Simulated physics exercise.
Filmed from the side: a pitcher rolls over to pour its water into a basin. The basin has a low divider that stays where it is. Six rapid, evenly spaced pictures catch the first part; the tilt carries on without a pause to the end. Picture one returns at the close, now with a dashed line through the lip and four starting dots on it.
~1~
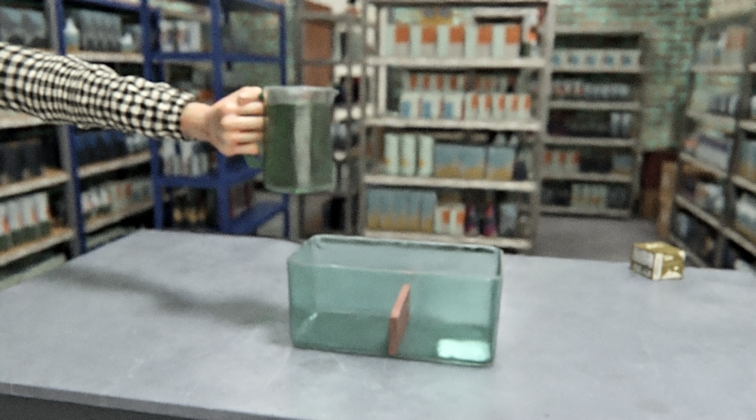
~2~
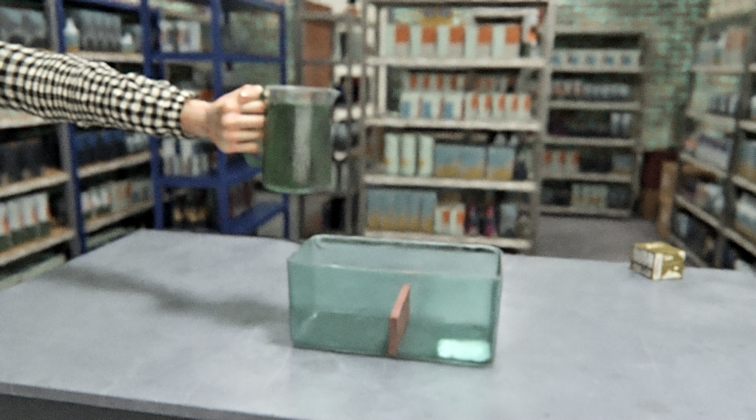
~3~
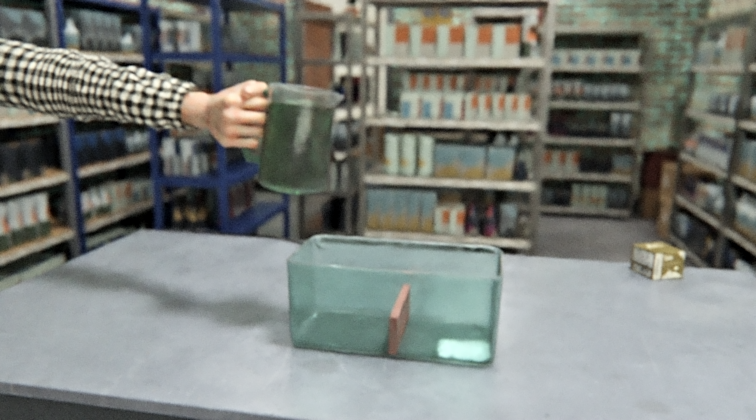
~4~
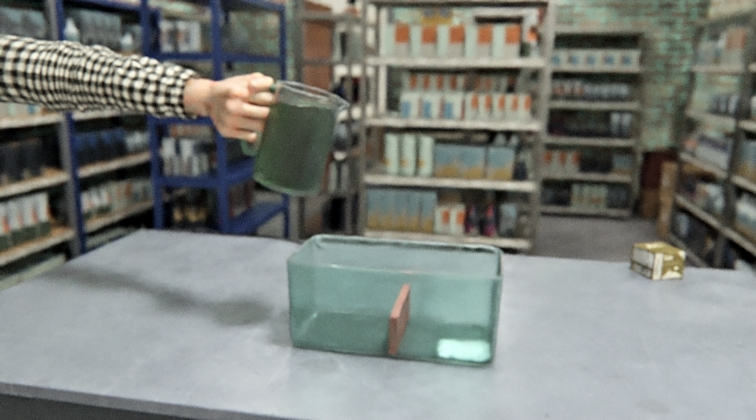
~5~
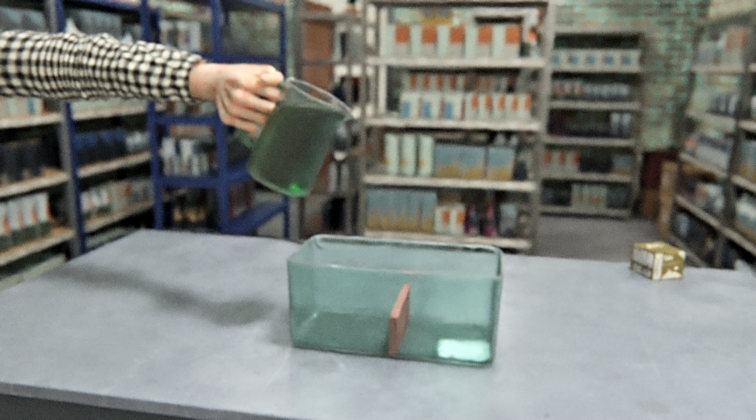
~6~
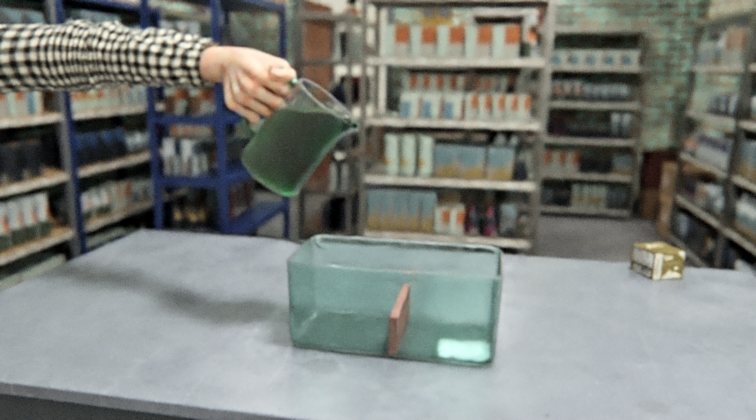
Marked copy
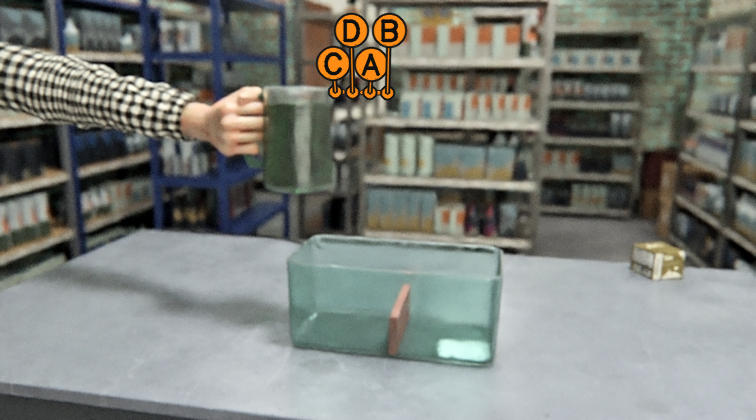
At the start, a hand in a checkered sleeve holds a glass pitcher of green liquid upright above a clear rectangular basin with a small reddish divider inside. The hand gradually tilts the pitcher to the right, its lip lowering, until the liquid reaches the spout and just begins to cross it.
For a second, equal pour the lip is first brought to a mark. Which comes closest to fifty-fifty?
Go for D.
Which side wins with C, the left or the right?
The left one.
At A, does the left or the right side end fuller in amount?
The right one.
On the marked copy, A at (369, 92); B at (387, 93); C at (335, 91); D at (352, 92).
With A, about 14 % ends left of the wall and 84 % right of it.
With B, about 7 % ends left of the wall and 89 % right of it; 4 % is lost outside.
With C, about 72 % ends left of the wall and 16 % right of it; 11 % is lost outside.
With D, about 45 % ends left of the wall and 54 % right of it.
